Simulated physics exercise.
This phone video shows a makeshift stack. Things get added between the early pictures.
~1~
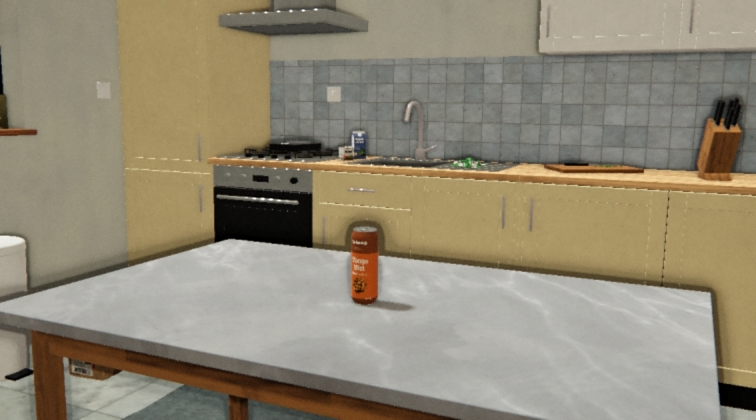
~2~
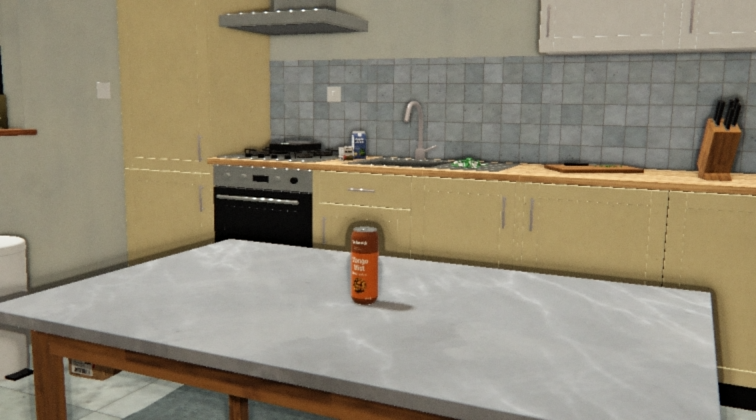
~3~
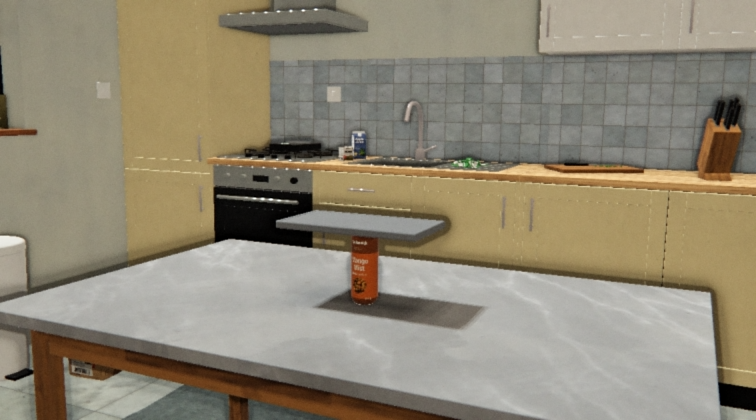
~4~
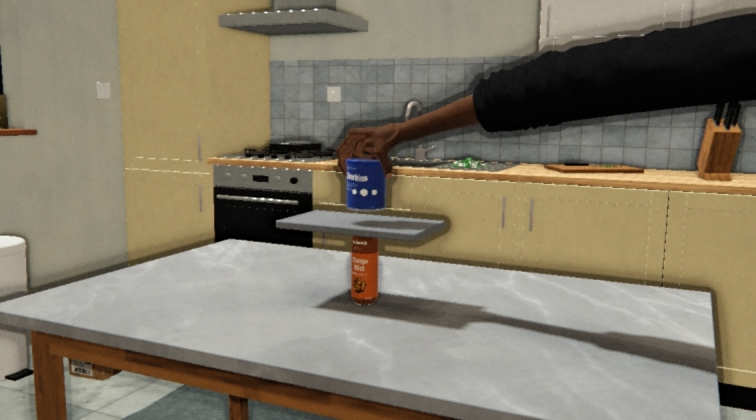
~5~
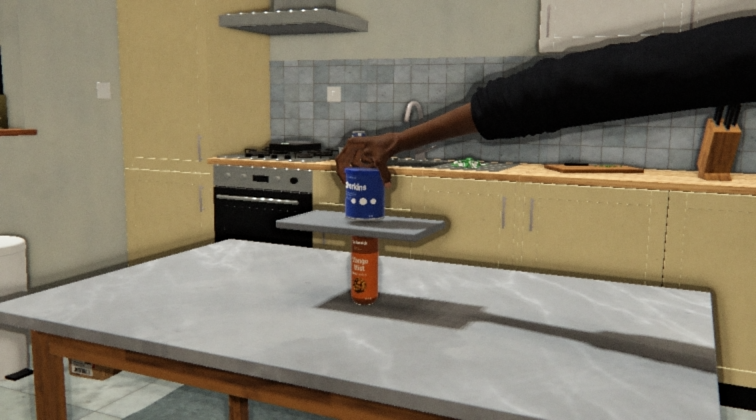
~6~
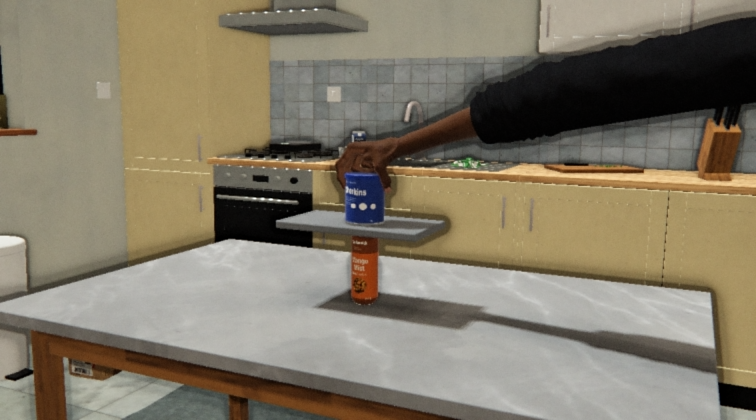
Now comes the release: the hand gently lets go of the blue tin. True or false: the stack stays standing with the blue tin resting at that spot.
True.
Then, 0.30 s past the last view, nothing moves.
Then, 0.70 s past the last view, blue tin resting near (365, 199).
Finally, all 3 still in place. Final places as the last picture's camera would see them, blue tin near (365, 199). The stack keeps its balance.
